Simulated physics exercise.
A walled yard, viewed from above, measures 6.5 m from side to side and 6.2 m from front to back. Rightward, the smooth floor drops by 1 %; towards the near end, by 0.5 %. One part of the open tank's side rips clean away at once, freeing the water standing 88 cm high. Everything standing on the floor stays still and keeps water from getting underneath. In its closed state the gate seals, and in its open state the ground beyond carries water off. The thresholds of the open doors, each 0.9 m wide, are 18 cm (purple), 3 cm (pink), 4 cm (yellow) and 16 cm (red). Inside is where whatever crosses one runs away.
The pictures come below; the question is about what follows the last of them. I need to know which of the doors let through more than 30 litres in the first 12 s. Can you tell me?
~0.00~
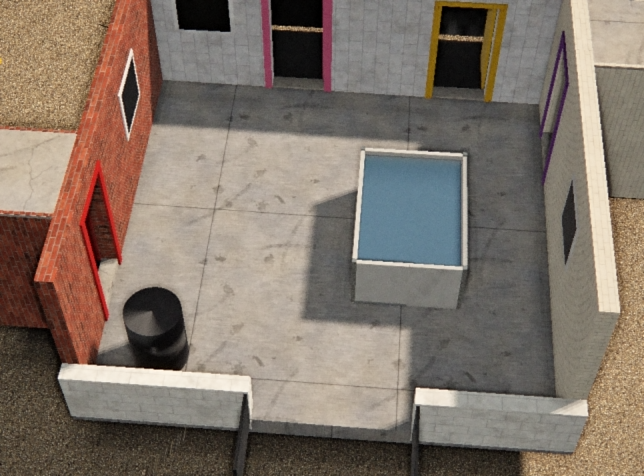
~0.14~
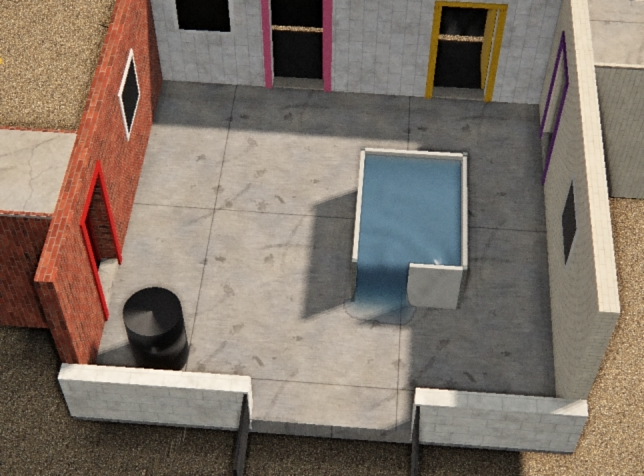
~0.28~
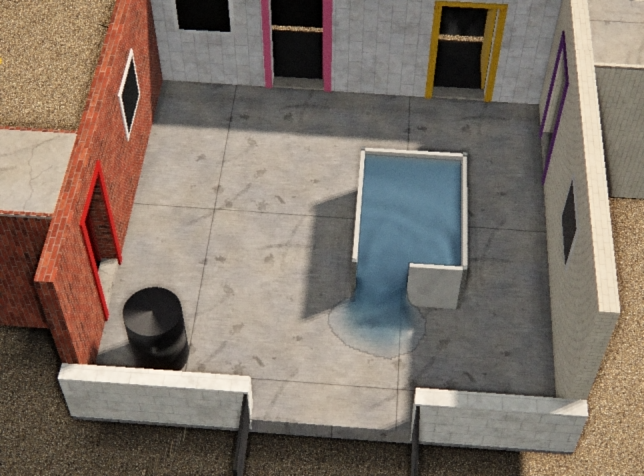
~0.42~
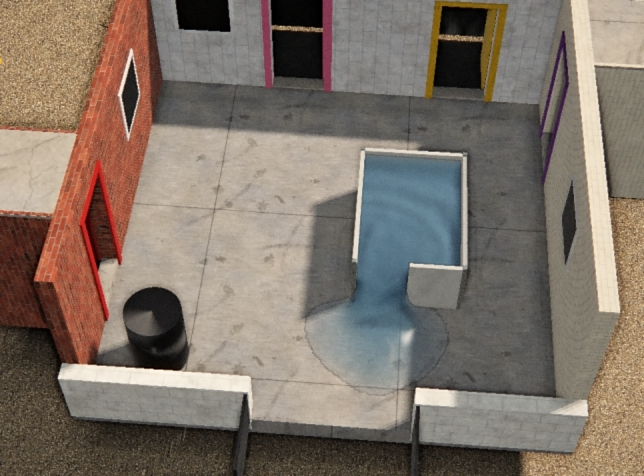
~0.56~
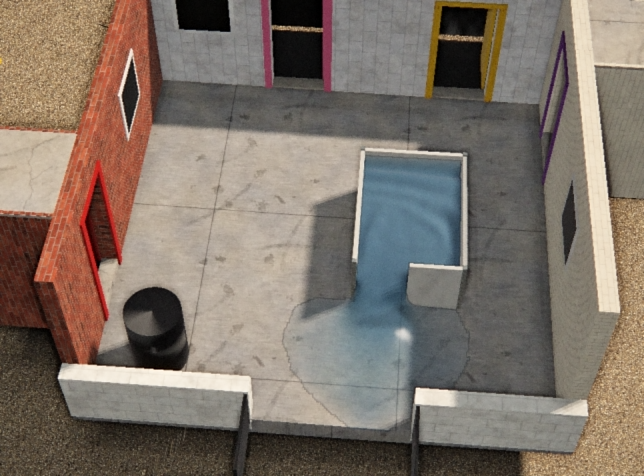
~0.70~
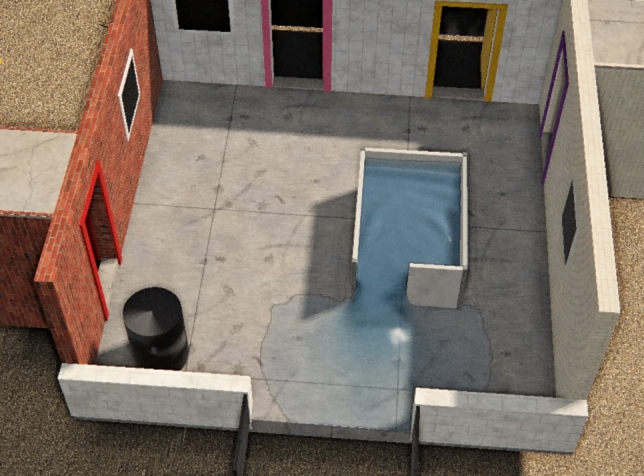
In the end at the purple door the total will be lower than the limit; at the pink door the total will be lower than the limit; at the yellow door the total will be lower than the limit; at the red door the total will be lower than the limit.
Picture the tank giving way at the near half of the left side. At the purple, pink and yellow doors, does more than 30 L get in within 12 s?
Purple: Within the limit; pink: Exceeding the limit; yellow: Within the limit.
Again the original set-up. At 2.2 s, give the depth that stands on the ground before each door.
Centimetres: Purple 0 / pink 0 / yellow 0 / red 0.
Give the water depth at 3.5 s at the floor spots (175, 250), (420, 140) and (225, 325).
Depths in turn: Roughly 1, 0 and 1 centimetres.
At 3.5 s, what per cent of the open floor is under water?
I'd say around 40 %.
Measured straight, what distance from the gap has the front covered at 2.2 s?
I'd say around 4.4 m from the gap.
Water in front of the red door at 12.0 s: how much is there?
Roughly 1.0 centimetres.
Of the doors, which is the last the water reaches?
I'd say the pink one.
After 1.4 s water covers 20 % of the floor and is deepest (46 cm) near (368, 304); purple door not reached, pink door not reached, yellow door not reached, red door not reached.
After 2.2 s water covers 25 % of the floor and is deepest (34 cm) near (368, 304); purple door not reached, pink door not reached, yellow door not reached, red door not reached.
After 3.5 s water covers 40 % of the floor and is deepest (26 cm) near (368, 304); purple door not reached, pink door not reached, yellow door not reached, red door 3 cm at the sill, 0 L in.
After 7.0 s water covers 65 % of the floor and is deepest (13 cm) near (380, 305); purple door 5 cm at the sill, 0 L in, pink door not reached, yellow door 5 cm at the sill, 1 L in, red door 2 cm at the sill, 0 L in.
After 12.0 s water covers 70 % of the floor and is deepest (7 cm) near (558, 427); purple door 5 cm at the sill, 0 L in, pink door 2 cm at the sill, 0 L in, yellow door 3 cm at the sill, 4 L in, red door 1 cm at the sill, 0 L in.
